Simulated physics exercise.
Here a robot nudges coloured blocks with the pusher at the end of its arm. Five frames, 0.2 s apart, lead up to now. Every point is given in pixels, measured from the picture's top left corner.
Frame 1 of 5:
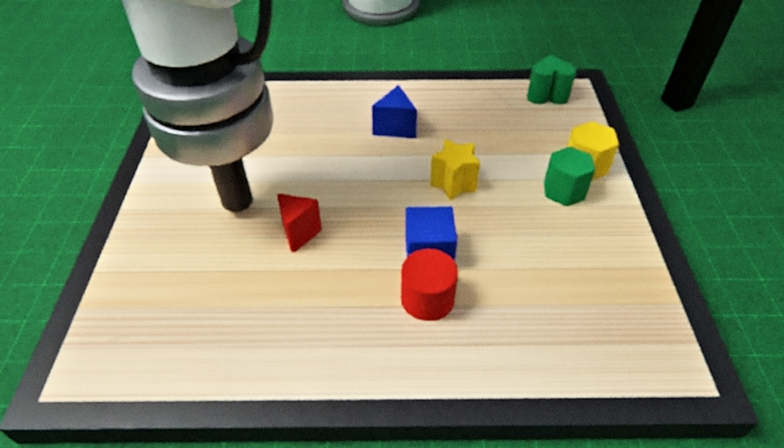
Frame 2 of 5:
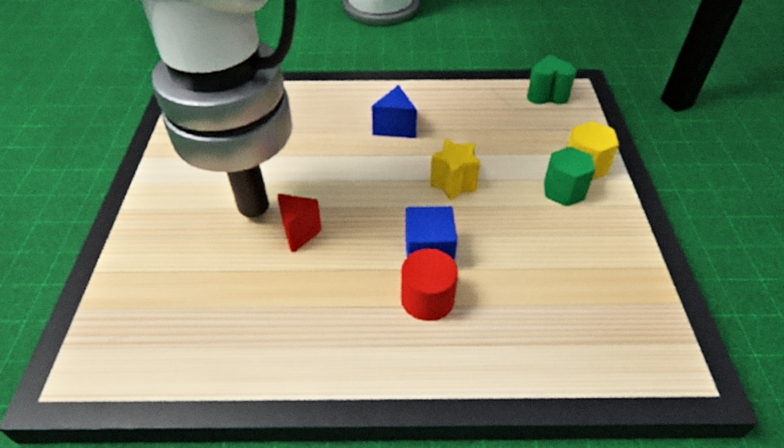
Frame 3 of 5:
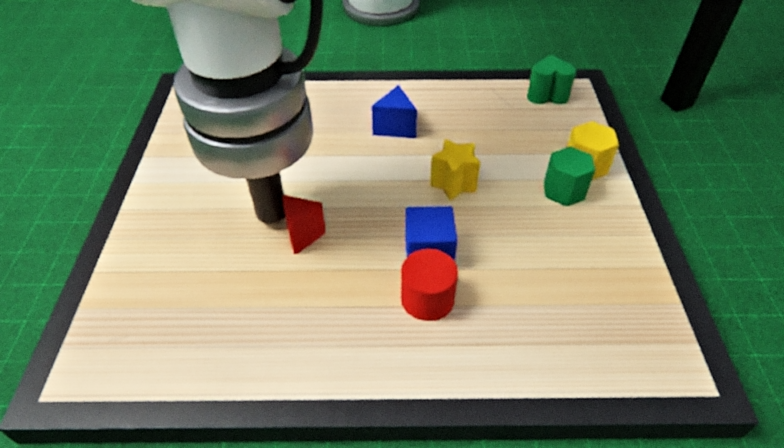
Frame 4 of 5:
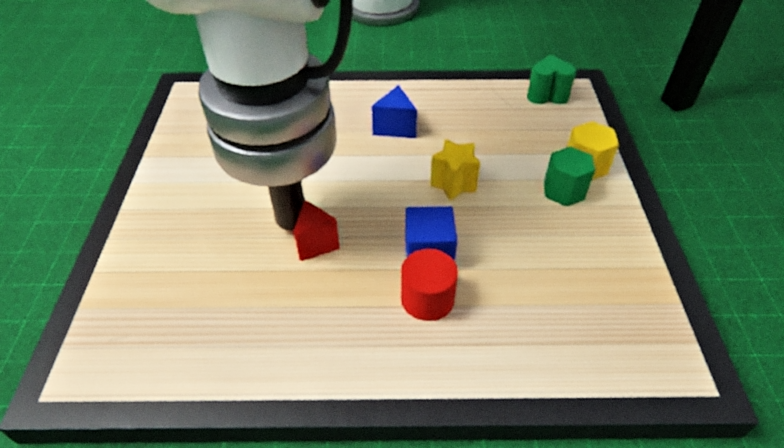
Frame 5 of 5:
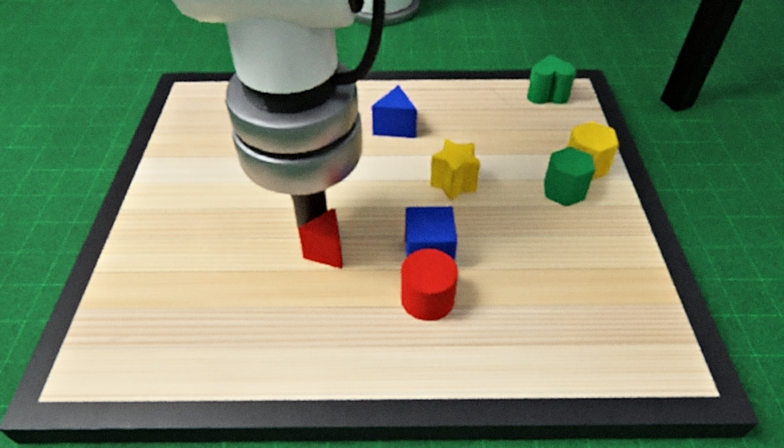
The robot arm moves right and pushes the red triangular block toward the viewer's lower right.
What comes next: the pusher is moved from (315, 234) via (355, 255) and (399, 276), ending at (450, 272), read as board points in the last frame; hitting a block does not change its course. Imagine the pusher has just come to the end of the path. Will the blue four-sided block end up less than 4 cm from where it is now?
In short: Yes.
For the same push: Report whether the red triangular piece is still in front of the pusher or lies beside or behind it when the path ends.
Slid off.
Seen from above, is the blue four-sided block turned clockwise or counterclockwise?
Direction: Anticlockwise.
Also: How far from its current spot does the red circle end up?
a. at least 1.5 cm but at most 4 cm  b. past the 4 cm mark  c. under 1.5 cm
The correct letter is a.
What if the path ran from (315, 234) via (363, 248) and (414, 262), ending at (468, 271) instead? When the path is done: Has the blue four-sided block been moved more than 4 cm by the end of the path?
Going by the path, yes.
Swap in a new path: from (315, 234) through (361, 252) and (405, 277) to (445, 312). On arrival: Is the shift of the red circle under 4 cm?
Short answer: No.
What follows on the original path. One third of the way, pusher at (354, 248); red triangular piece at (349, 251), turned 55° clockwise.
Two thirds of the way, pusher at (400, 269); red triangular piece at (353, 258), turned 70° clockwise; red circle at (435, 273); blue four-sided block at (435, 222).
At the end, pusher at (451, 264); red triangular piece at (353, 258), turned 70° clockwise; red circle at (460, 282); blue four-sided block at (458, 211), turned 70° anticlockwise.
